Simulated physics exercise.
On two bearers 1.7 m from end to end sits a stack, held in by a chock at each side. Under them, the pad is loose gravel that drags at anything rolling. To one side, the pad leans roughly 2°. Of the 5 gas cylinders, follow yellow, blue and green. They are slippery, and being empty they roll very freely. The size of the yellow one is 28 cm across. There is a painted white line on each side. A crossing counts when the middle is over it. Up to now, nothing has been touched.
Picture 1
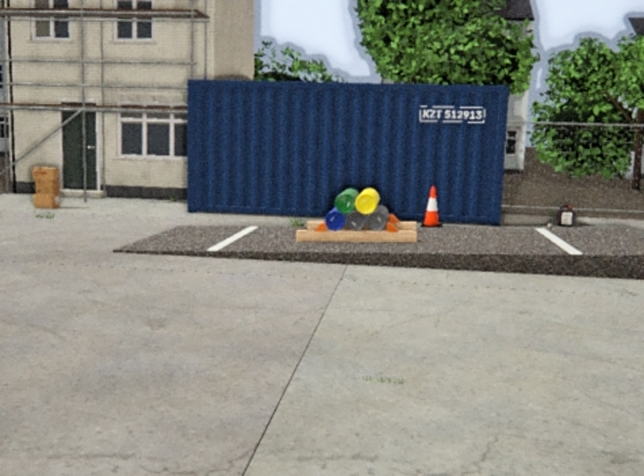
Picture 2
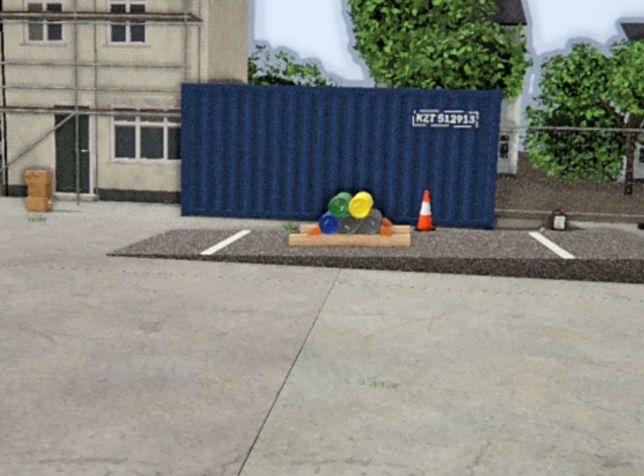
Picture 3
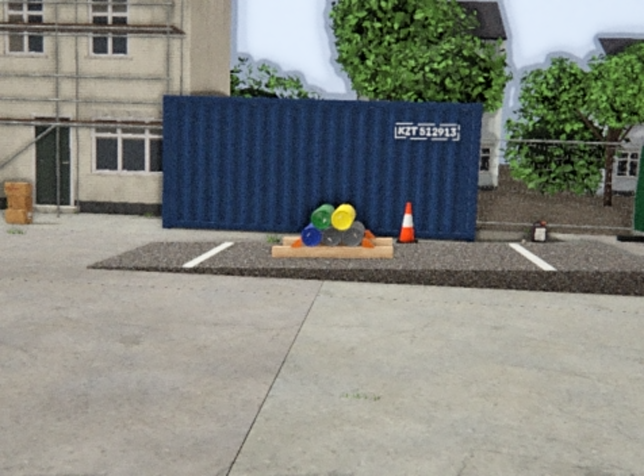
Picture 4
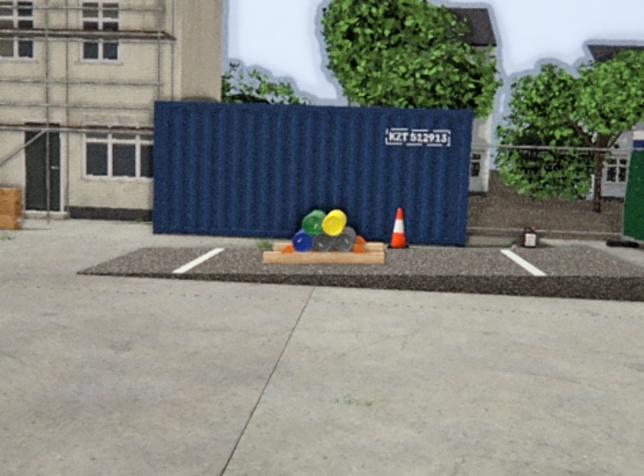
View drifting slightly right and up across a yard, with coloured cylinders sitting still on timber before a blue shipping container.
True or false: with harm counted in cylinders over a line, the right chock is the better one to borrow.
True.
Chock on the left freed, after 2.9 s, yellow is up on others, 45 cm from the bearers' left end, rolling left; blue is on the bearers, 5 cm from the bearers' left end, rolling left; green is up on others, 15 cm from the bearers' left end, rolling left; 0 over a line so far.
Chock on the left freed, at the end, yellow is past the left line; blue is past the left line; green is past the left line; 4 over a line so far.
Chock on the right freed, after 0.8 s, yellow is up on others, 70 cm from the bearers' right end; blue is on the bearers, 55 cm from the bearers' left end; green is up on others, 70 cm from the bearers' left end; 0 over a line so far.
Chock on the right freed, at the end, yellow is up on others, 70 cm from the bearers' right end; blue is on the bearers, 55 cm from the bearers' left end; green is up on others, 70 cm from the bearers' left end; 0 over a line so far.
